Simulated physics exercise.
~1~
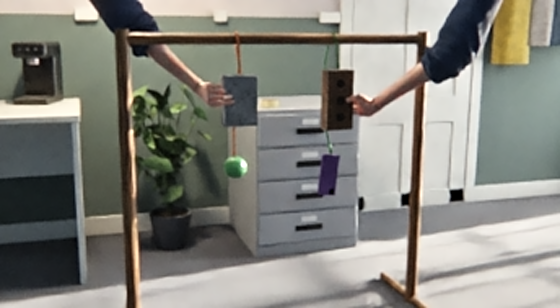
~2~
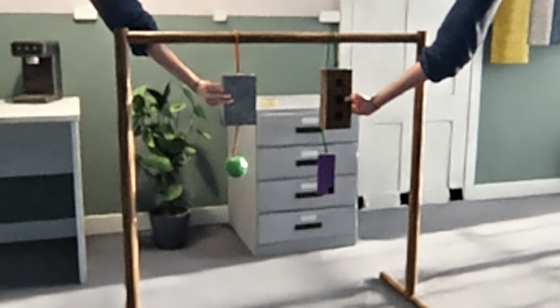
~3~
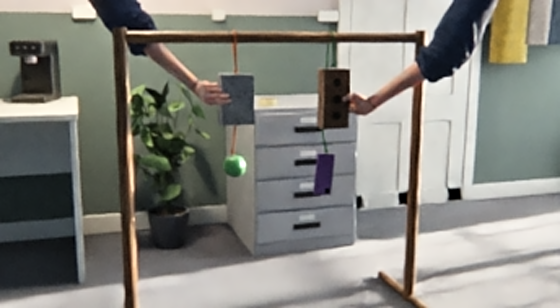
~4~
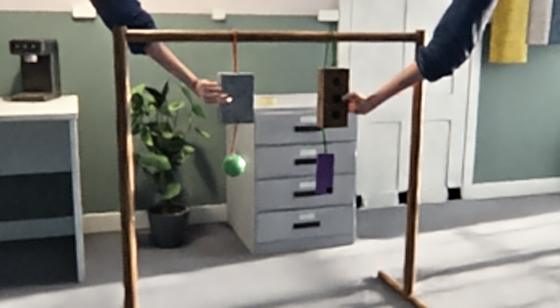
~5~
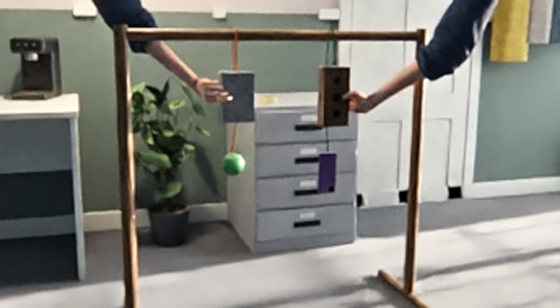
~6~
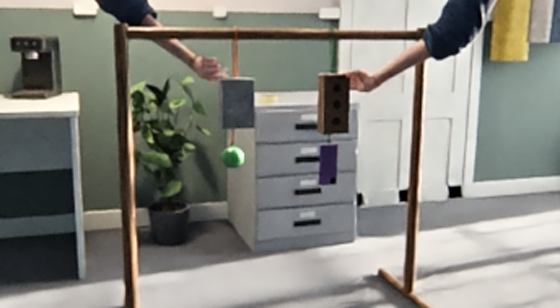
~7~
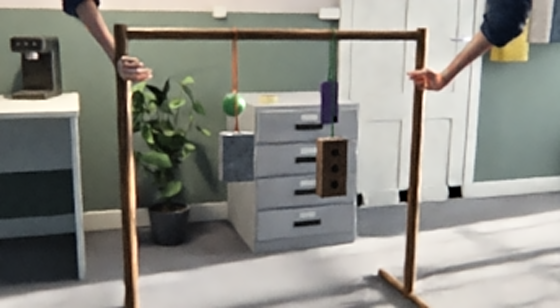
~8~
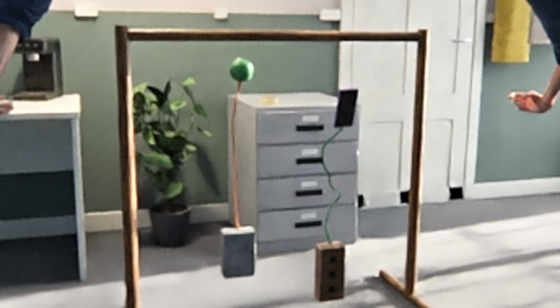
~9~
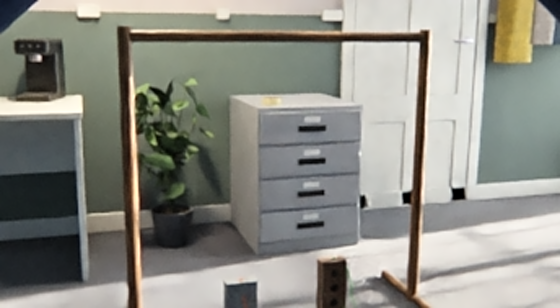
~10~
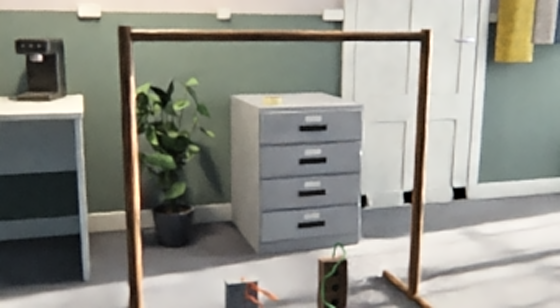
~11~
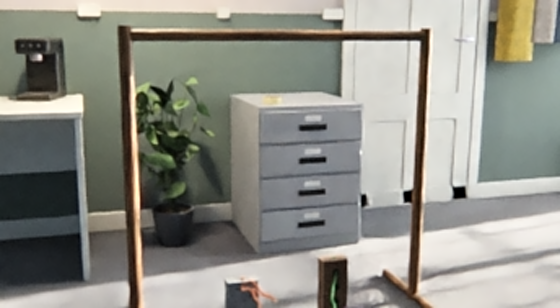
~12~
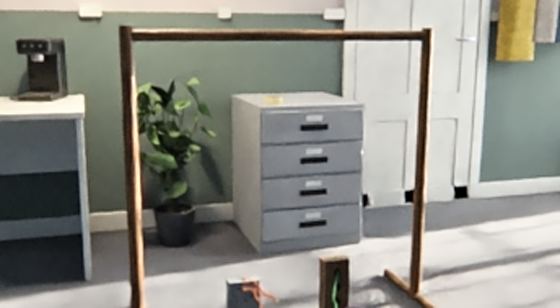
A paver and a brick, released by two hands, drop from the rail to the floor.
